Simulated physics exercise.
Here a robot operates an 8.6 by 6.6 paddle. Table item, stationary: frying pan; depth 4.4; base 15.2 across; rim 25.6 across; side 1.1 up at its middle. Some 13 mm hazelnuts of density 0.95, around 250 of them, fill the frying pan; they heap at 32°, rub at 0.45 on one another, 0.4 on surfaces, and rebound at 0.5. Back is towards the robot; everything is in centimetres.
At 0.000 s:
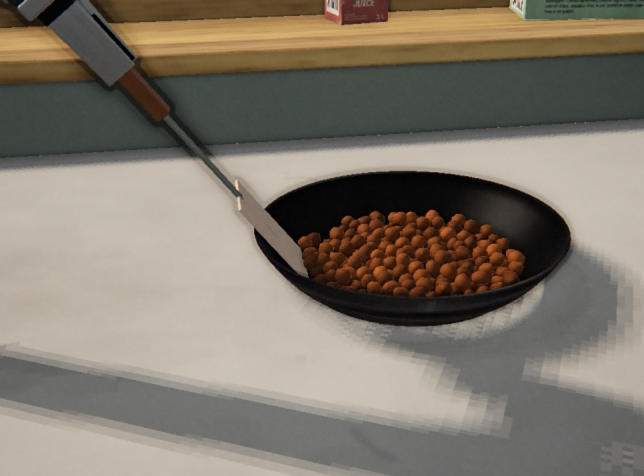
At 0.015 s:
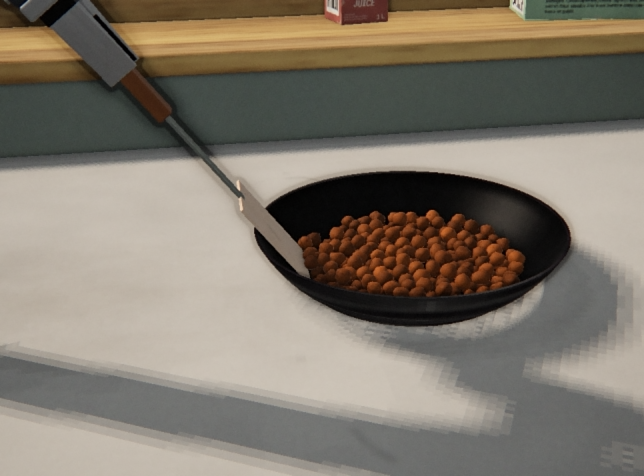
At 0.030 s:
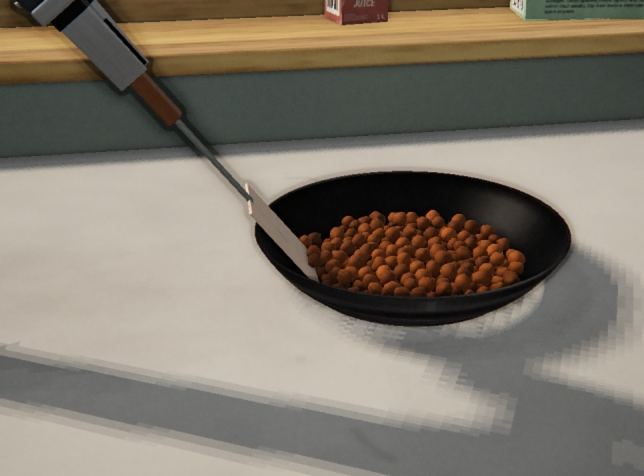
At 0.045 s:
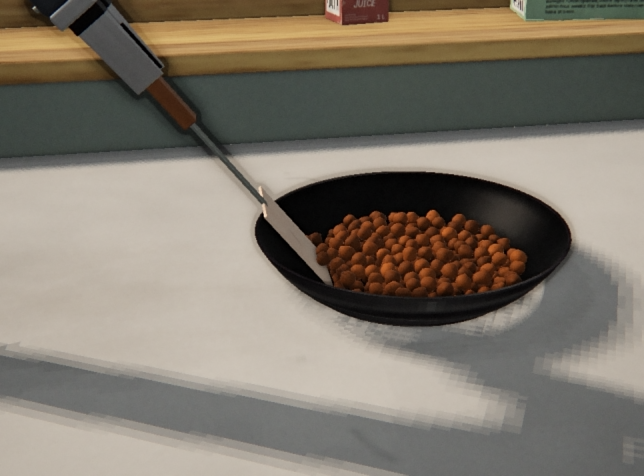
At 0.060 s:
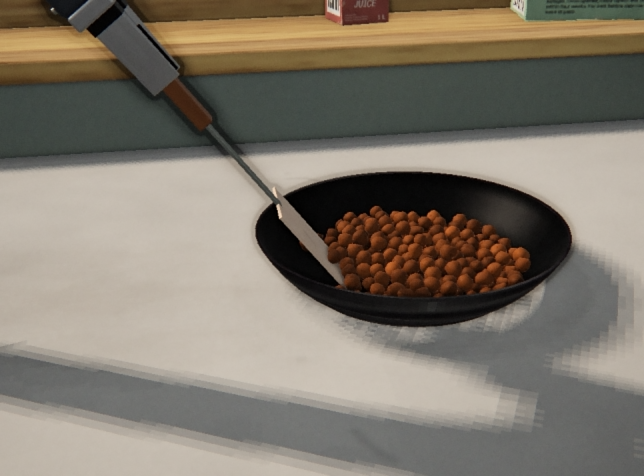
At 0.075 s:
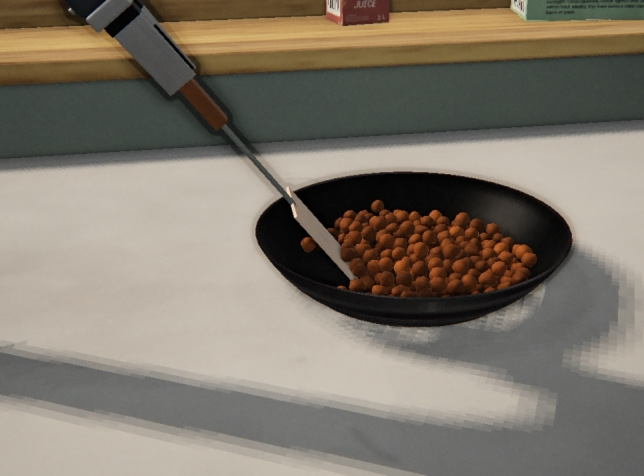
Robot arm holding a flat paddle slides it rightward inside a black frying pan, nudging the heaped small brown balls slightly right.
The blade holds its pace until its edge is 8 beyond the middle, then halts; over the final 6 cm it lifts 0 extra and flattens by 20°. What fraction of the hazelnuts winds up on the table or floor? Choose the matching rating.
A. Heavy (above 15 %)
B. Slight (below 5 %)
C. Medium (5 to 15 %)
Option B: Slight (below 5 %).
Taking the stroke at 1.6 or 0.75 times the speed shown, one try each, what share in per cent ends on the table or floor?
Estimates in order: 10 per cent, 0 per cent.
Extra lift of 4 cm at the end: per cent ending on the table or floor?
About 10 %.
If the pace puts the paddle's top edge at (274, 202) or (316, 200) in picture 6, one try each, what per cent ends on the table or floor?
First try about 0 %, second try about 10 %.
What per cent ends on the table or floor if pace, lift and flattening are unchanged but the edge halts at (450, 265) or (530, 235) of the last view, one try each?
The two tries give near 0 and near 25 in a hundred.
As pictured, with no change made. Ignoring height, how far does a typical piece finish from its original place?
It works out to roughly 4 cm.
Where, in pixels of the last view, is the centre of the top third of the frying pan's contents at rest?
It is centred near (507, 235).
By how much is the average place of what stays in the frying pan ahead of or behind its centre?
4.0 cm ahead.
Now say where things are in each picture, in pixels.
The first frame shows paddle top edge at (238, 194), sloping 53°; upper third of the load around (403, 252), from x 305 to 515, top at y 215; 250 in the frying pan.
The second frame shows paddle top edge at (239, 195), sloping 53°; upper third of the load around (403, 252), from x 305 to 515, top at y 215.
The third frame shows paddle top edge at (248, 198), sloping 53°; upper third of the load around (403, 252), from x 305 to 515, top at y 215.
The fourth frame shows paddle top edge at (262, 201), sloping 53°; upper third of the load around (403, 252), from x 305 to 520, top at y 215.
The fifth frame shows paddle top edge at (277, 202), sloping 53°; upper third of the load around (411, 248), from x 305 to 525, top at y 215.
The sixth frame shows paddle top edge at (291, 201), sloping 53°; upper third of the load around (417, 250), from x 310 to 530, top at y 205; 250 in the frying pan.
By 0.13 s, sloping 53°, highest piece 4 above the table; 250 in the frying pan.
By 0.19 s, sloping 46°, highest piece 5 above the table; 250 in the frying pan.
By 0.42 s, sloping 33°, highest piece 5 above the table; 243 in the frying pan, 7 on the table or floor.
By 1.47 s, sloping 33°, highest piece 5 above the table; 243 in the frying pan, 7 on the table or floor.
Final count, 243 in the frying pan, 7 on the table or floor. That is 3 % on the table or floor.
